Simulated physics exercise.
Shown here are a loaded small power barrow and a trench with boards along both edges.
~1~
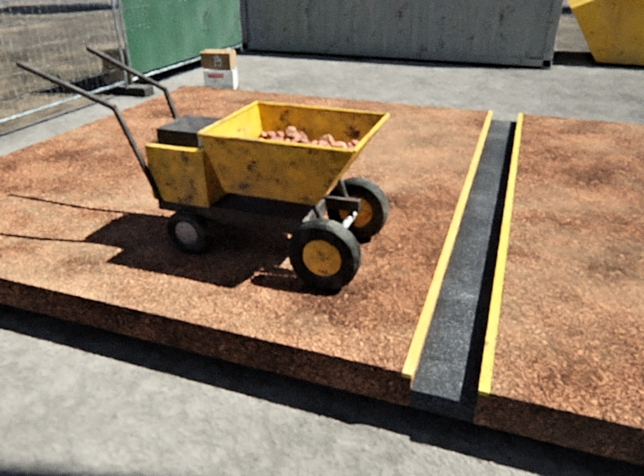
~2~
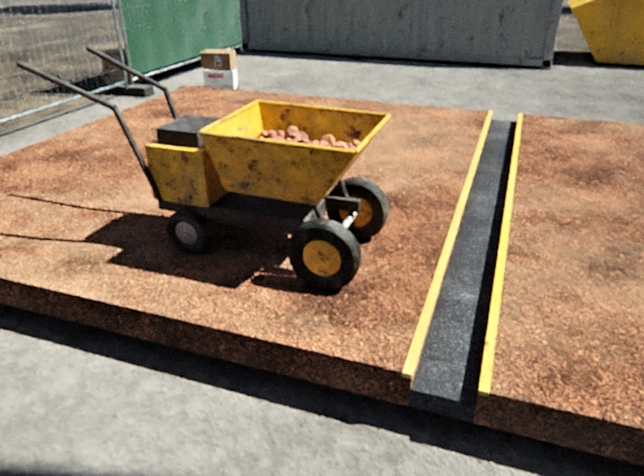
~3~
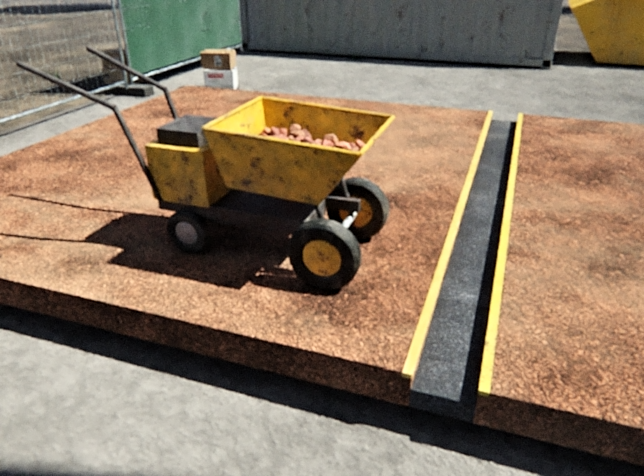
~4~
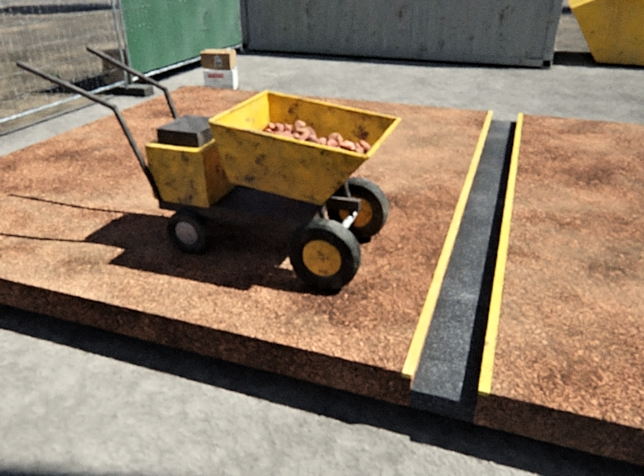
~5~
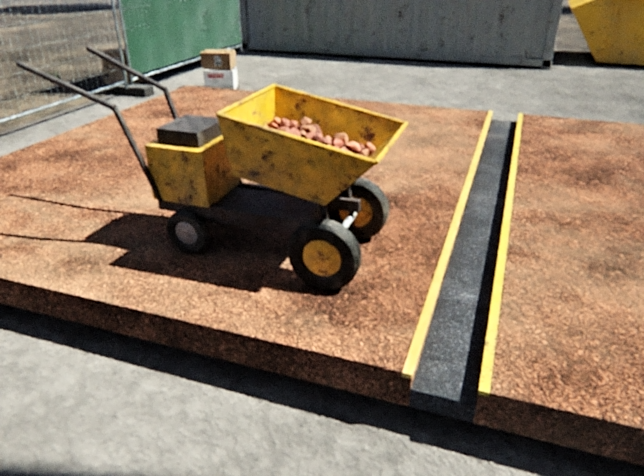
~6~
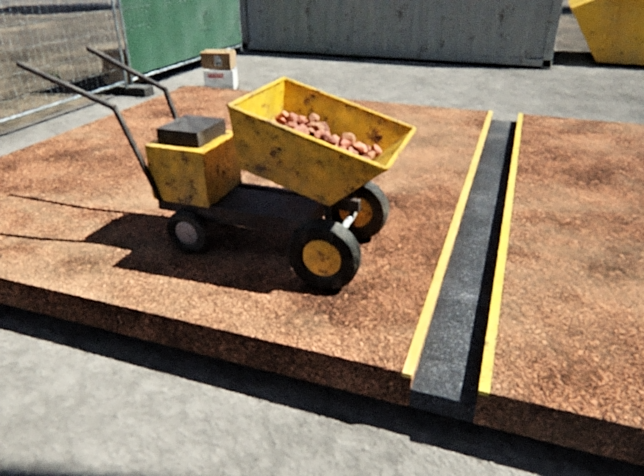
The yellow skip of a small barrow slowly tilted forward to the right, its back end rising with reddish lumps inside, while the wheels stayed still beside a narrow trench edged with yellow boards.
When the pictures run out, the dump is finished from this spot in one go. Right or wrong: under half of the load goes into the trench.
Wrong.
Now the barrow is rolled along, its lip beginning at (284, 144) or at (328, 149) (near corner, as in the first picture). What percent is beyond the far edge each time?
I'd expect close to 0 per cent and then close to 0 per cent.
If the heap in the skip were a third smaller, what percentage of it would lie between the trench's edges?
Estimate: Close to 70 %.
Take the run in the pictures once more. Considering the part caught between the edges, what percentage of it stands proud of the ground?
Roughly 40 percent of them.
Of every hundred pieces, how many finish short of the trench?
About 0 %.
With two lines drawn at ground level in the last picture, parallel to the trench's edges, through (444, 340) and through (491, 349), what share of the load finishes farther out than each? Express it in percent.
The first comes to 60 per cent, the second to 10 per cent.
Soon after the last picture, skip tipped steeply; all in the skip.
A little later, skip tipped steeply; nearly all in the skip; a stray few falling.
Later still, skip tipped right over; about half in the skip; about a third in or heaped over the trench; a small part beyond it; a stray few falling.
By the end, skip tipped right over; about a quarter in the skip; a stray few short of the trench; about two thirds in or heaped over the trench; a small part beyond it.
